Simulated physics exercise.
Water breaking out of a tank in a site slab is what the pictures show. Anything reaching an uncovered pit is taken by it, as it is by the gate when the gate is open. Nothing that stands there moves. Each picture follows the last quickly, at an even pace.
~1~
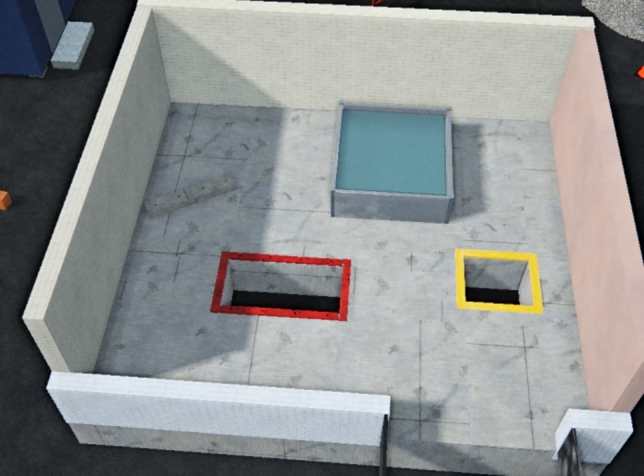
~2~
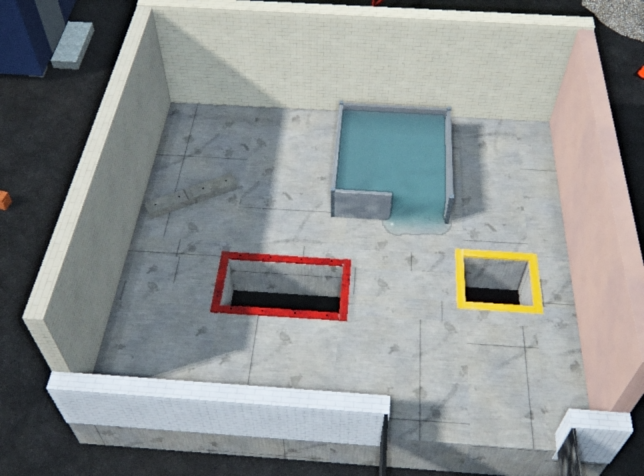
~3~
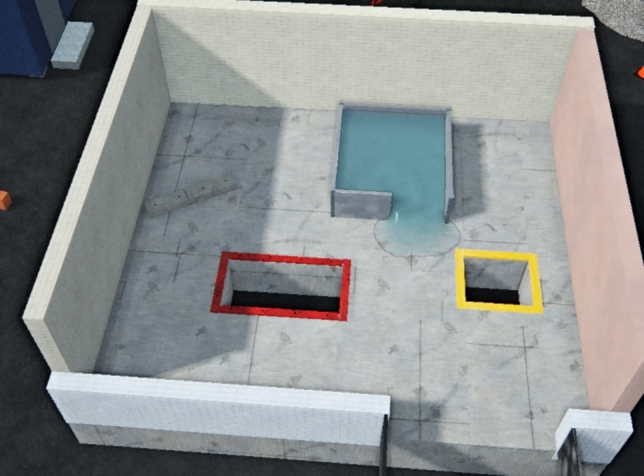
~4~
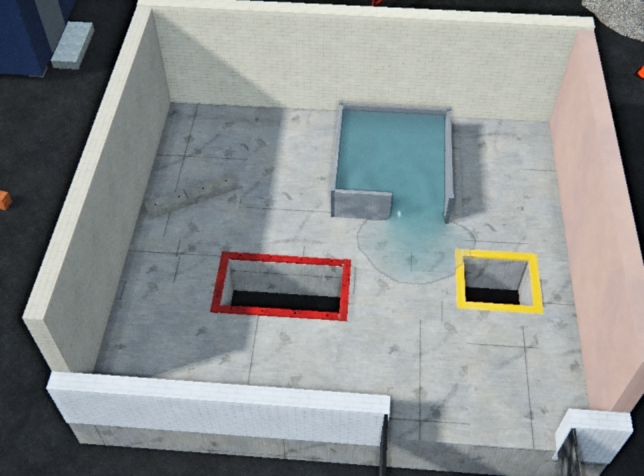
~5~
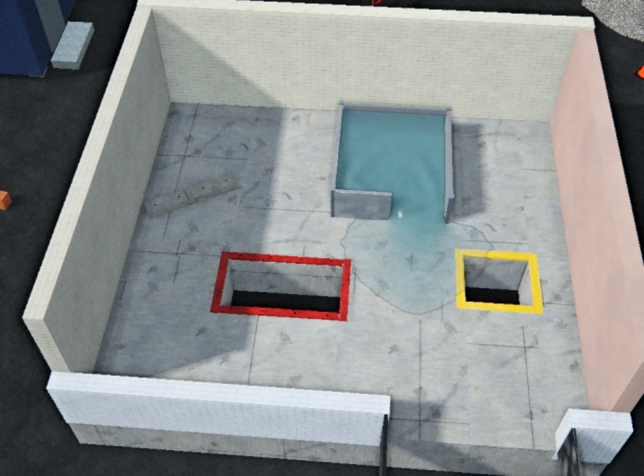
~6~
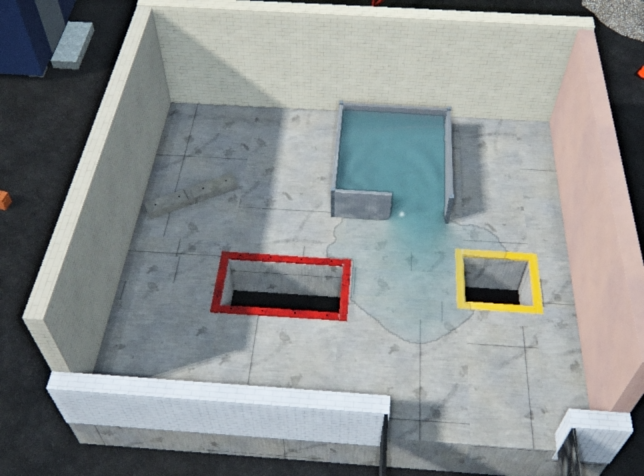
Water poured out of a gap in the front of a raised tank on a concrete slab, then spread forward in a widening puddle between the red-framed opening and the yellow-framed one.
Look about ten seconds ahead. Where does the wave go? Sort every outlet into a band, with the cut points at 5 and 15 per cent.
Final shares: The gate over 15 %; the yellow pit over 15 %; the red pit under 5 %.
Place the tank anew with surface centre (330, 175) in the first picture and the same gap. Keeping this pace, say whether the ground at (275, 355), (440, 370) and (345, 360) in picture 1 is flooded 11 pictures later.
Checking the three spots, I get high and dry, swamped, swamped.
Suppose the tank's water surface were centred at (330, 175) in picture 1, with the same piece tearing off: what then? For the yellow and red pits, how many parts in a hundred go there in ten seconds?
Roughly, in per cent: Yellow 4, red 20.
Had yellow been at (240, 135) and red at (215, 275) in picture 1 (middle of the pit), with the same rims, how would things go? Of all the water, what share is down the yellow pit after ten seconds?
Result - yellow pit, 0 in a hundred.
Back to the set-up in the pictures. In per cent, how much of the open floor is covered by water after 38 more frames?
Roughly 40 %.
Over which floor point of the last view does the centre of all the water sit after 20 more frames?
Near (384, 232) in the last view.
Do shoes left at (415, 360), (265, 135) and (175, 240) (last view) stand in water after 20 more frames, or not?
Listed points: Inundated / unwetted / unwetted.
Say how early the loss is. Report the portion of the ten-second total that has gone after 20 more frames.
Roughly 50 percent.
A moment on, water covers 20 % of the floor; the gate 0 %, the yellow pit 4 %, the red pit 0 %.
Next, water covers 25 % of the floor; the gate 4 %, the yellow pit 8 %, the red pit 1 %.
Then, water covers 30 % of the floor; the gate 13 %, the yellow pit 13 %, the red pit 2 %.
Later, water covers 40 % of the floor; the gate 22 %, the yellow pit 18 %, the red pit 2 %.
In the end, water covers 50 % of the floor; the gate 29 %, the yellow pit 23 %, the red pit 2 %.
